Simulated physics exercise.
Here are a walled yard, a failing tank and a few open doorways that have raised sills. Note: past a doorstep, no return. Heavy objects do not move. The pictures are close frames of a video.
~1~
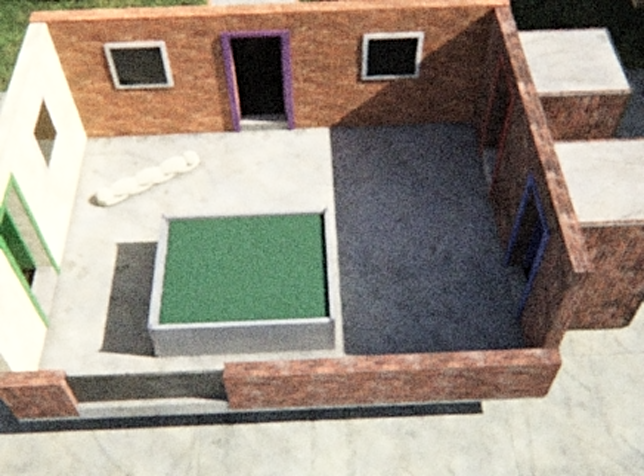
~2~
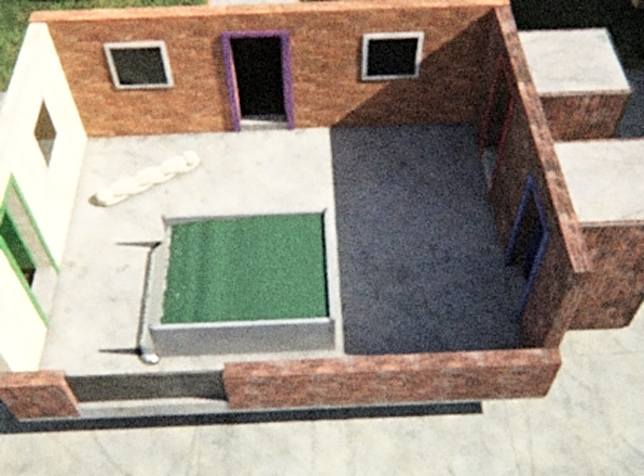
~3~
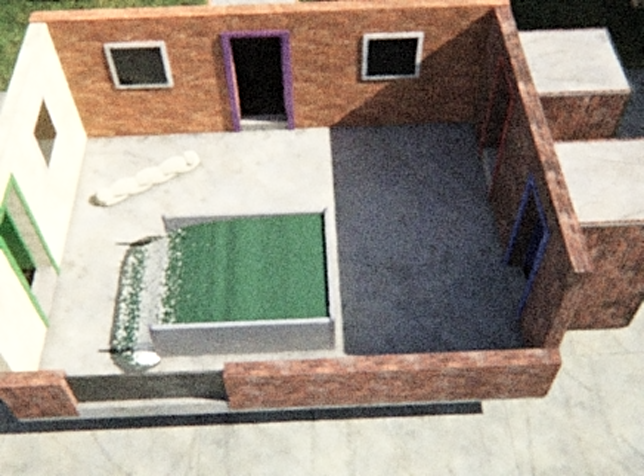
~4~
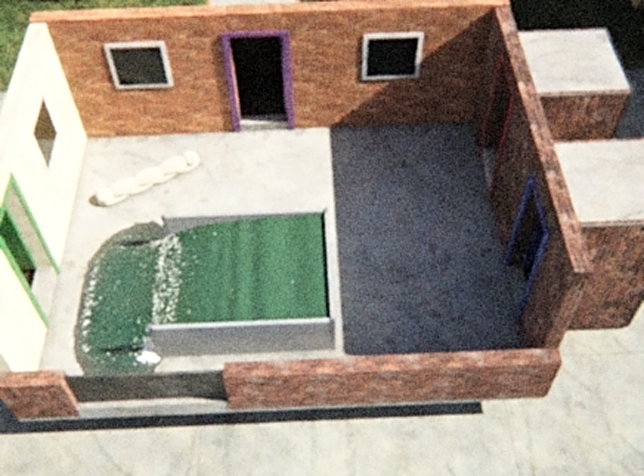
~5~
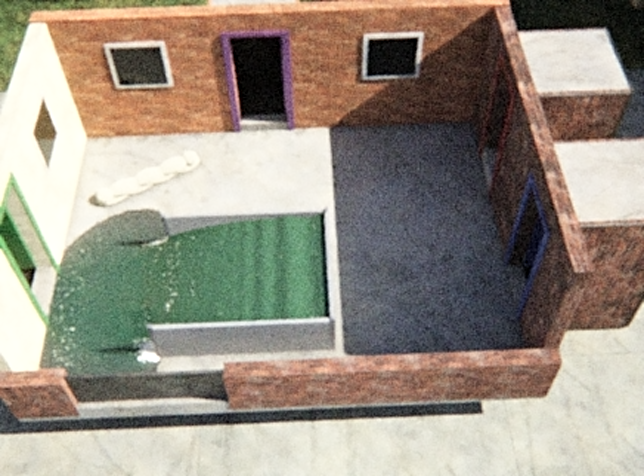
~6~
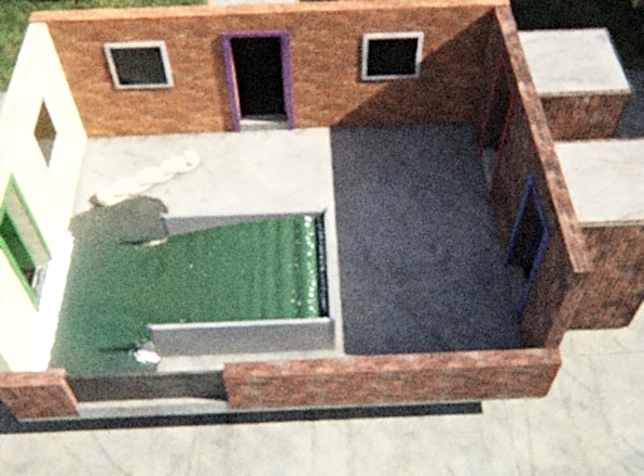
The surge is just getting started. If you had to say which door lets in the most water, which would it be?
I would say the green door.
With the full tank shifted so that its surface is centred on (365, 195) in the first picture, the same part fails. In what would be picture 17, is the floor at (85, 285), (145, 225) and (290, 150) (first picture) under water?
In the order given: Wetted, wetted and not reached.
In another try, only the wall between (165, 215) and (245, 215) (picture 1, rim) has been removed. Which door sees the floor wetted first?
I'd go with the purple-painted one.
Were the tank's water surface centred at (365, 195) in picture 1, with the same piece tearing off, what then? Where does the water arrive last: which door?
Answer: The door marked red.
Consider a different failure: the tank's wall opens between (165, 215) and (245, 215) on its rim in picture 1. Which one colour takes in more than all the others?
That would be the purple-painted one.
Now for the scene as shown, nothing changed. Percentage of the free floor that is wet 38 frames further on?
Around 90 in a hundred.
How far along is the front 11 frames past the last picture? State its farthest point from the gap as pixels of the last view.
Approximate pixel: (86, 143).
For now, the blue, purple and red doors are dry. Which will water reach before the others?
First: The one in purple.
A moment on, water covers 20 % of the floor; green door a lot in, red door not reached, purple door not reached, blue door not reached.
Next, water covers 30 % of the floor; green door a lot in, red door not reached, purple door not reached, blue door not reached.
Then, water covers 55 % of the floor; green door a lot in, red door not reached, purple door wet at the sill, nothing in, blue door not reached.
Later, water covers 90 % of the floor; green door a lot in, red door wet at the sill, nothing in, purple door wet at the sill, nothing in, blue door some in.
In the end, water covers 95 % of the floor; green door a lot in, red door wet at the sill, nothing in, purple door wet at the sill, nothing in, blue door some in; the green door has let in the most.
